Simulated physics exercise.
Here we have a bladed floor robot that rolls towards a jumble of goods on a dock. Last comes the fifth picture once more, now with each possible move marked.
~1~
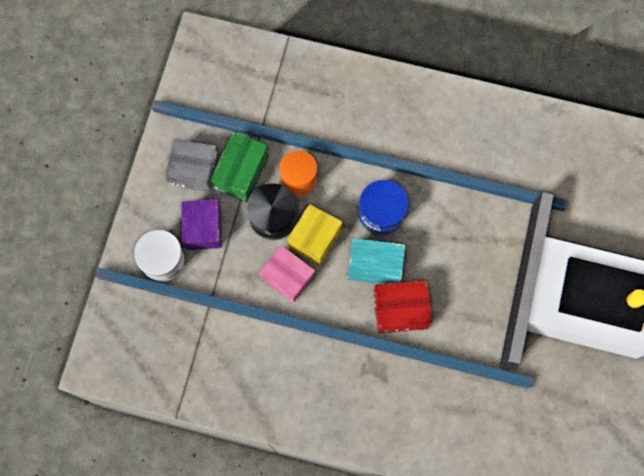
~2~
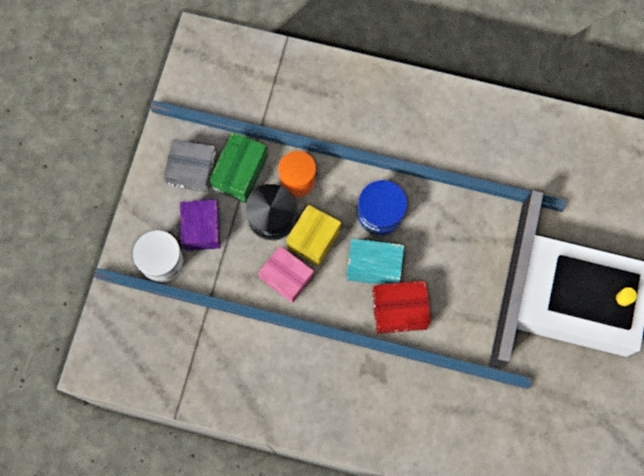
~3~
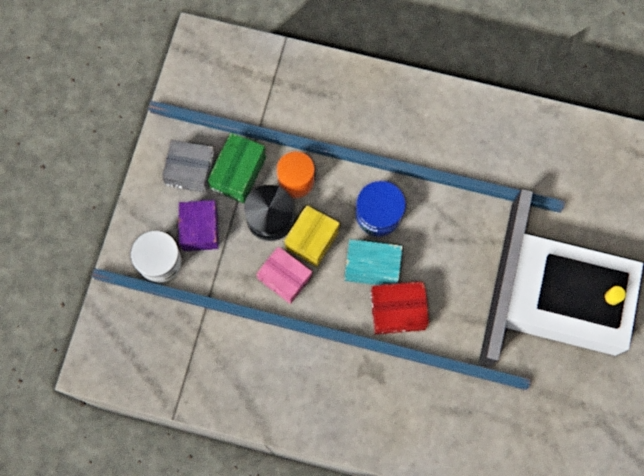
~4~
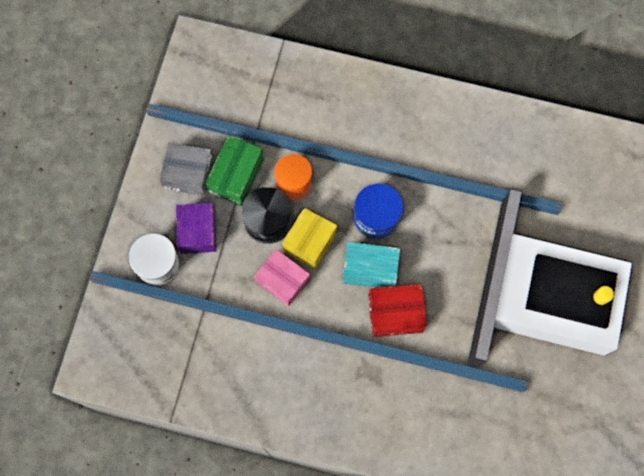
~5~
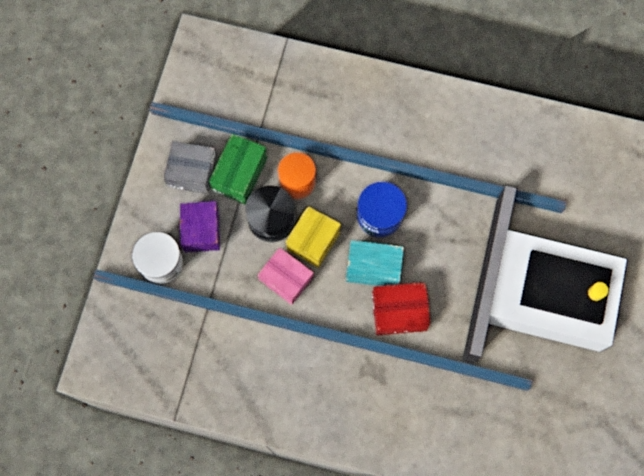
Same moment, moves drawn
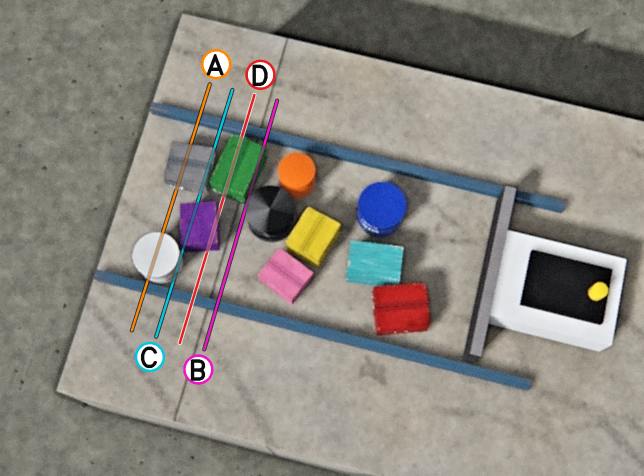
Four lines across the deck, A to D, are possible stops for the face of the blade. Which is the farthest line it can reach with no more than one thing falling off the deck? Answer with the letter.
B is the last line within the limit.
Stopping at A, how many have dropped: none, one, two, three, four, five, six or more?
In all, six or more.
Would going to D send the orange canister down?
No.
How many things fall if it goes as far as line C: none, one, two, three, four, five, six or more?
Four.
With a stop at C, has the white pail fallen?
Yes.
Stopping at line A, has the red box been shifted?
Yes.
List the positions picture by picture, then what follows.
Orange canister (298, 174); turquoise crate (376, 262); purple crate (202, 224), in the first frame.
Robot (588, 290); pink box (286, 275), in the second frame.
Robot (577, 289); yellow box (313, 236), in the third frame.
Robot (565, 289); red box (397, 311), in the fourth frame.
Robot (560, 285); grey parcel (190, 168); green box (239, 169); orange canister (297, 176), in the fifth frame.
On the marked copy, A at (172, 203); B at (242, 220); C at (196, 208); D at (219, 214).
With B. Early on, robot (467, 262); red box (355, 298); turquoise crate (365, 259).
Further on, robot (376, 240); grey parcel (168, 156); purple crate (178, 227).
At the end, robot (308, 223); grey parcel over the edge; white pail (110, 249); one fallen.
As for the rest, A drops seven; C drops four; D drops four.
